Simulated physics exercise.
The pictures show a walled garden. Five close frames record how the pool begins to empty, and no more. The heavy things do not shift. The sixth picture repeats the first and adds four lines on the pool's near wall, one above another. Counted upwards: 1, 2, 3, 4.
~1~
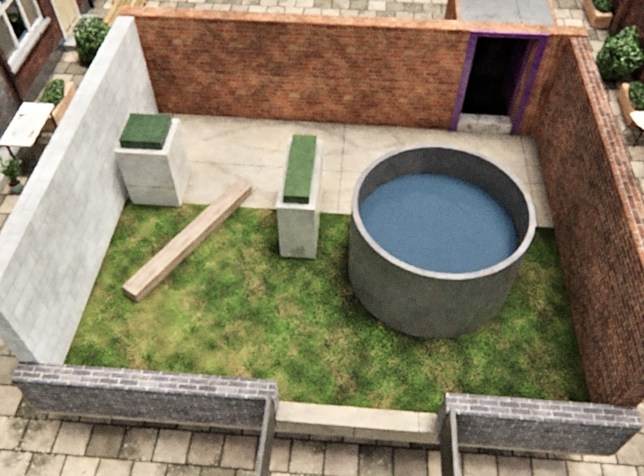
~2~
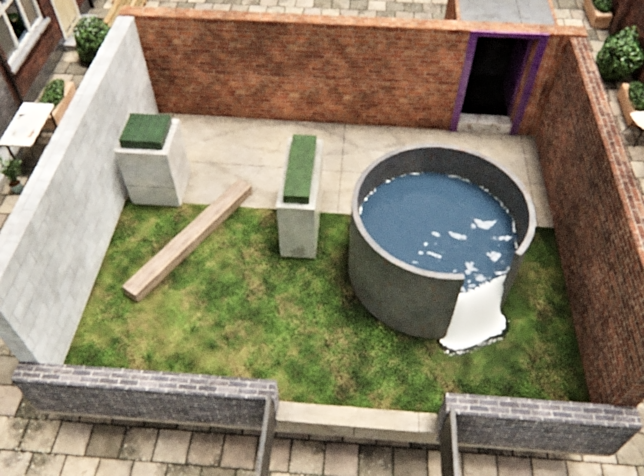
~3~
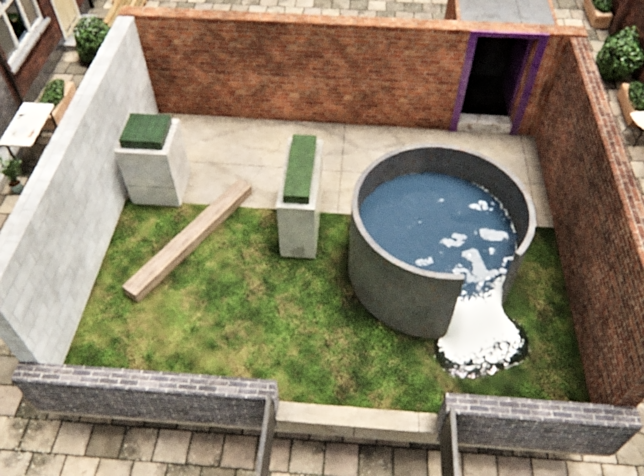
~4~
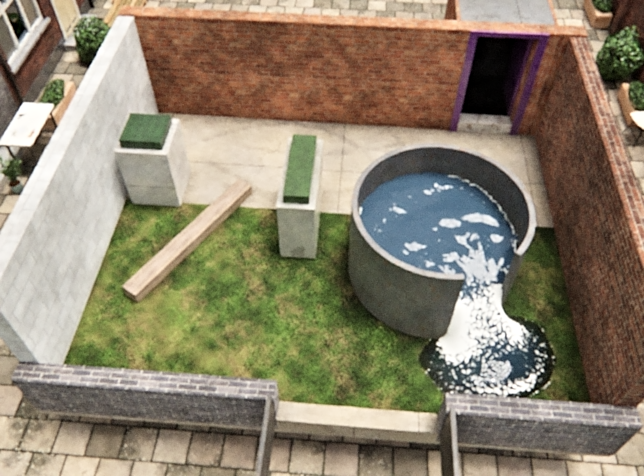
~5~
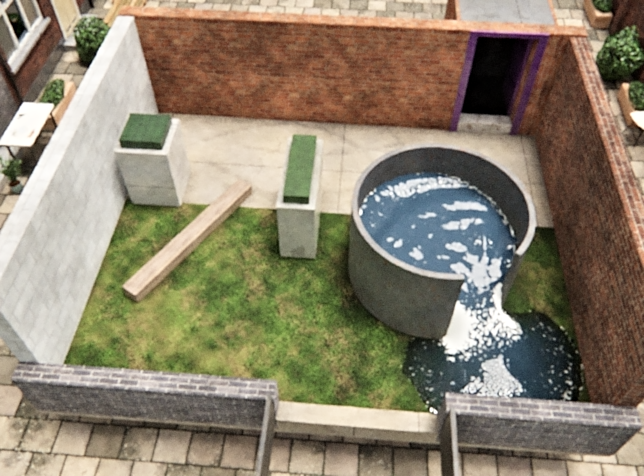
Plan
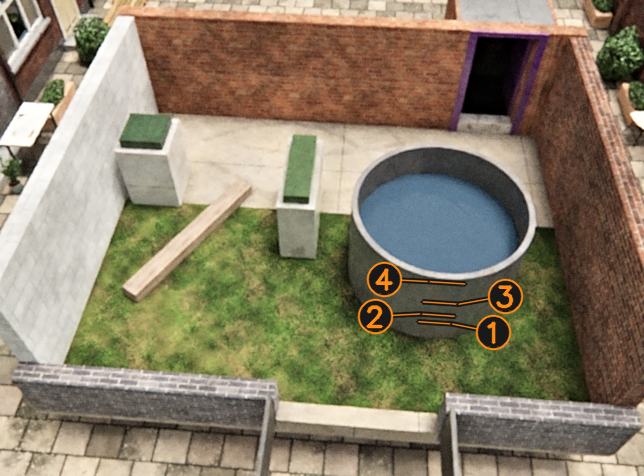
In a walled garden with a purple-framed doorway, a wooden beam and an open gateway, a round grey pool of blue water sits still on the grass. Its front right side opens and white, foaming water pours out, then spreads into a widening dark puddle near the front wall.
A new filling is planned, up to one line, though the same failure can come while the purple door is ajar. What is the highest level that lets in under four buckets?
3 will do.
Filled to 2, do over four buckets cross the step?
No, that is safe.
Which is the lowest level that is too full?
4.
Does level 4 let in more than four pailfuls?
Yes, that goes wrong.
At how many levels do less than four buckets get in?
Three of them.
On the marked copy, 1 at (435, 322); 2 at (437, 315); 3 at (440, 303); 4 at (446, 282); from the bottom up 1, 2, 3, 4.
With 1, nothing gets over.
With 2, nothing gets over.
With 3, a splash gets over, under a bucket.
With 4, about 10 bucketfuls get in.
